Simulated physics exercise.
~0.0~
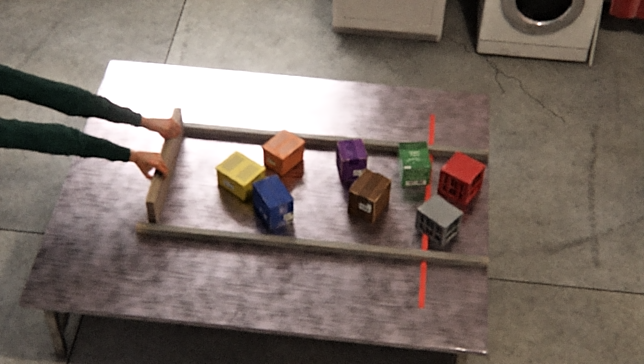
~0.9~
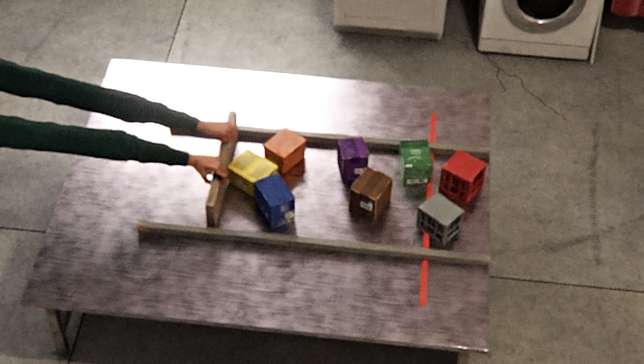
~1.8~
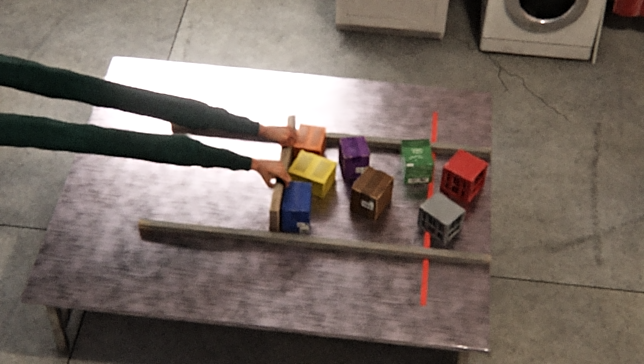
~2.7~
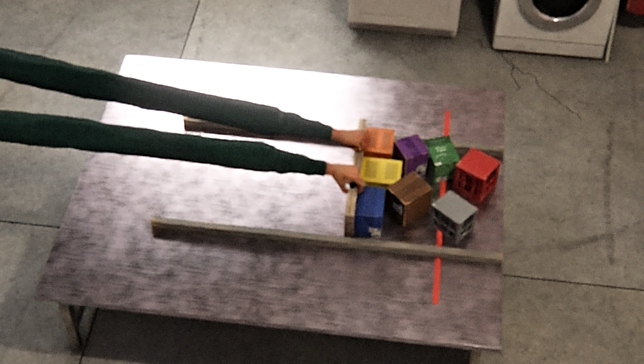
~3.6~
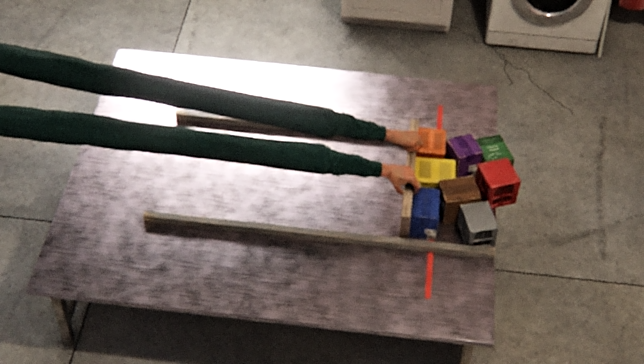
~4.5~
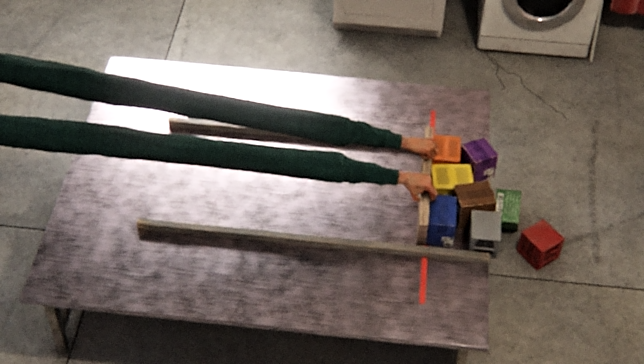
We see two hands slide a plank rightward between two battens on a low platform, gathering eight coloured boxes and pushing them past a strip of red tape. The plank stops near the tape, with the green box and red crate off the platform's right edge.
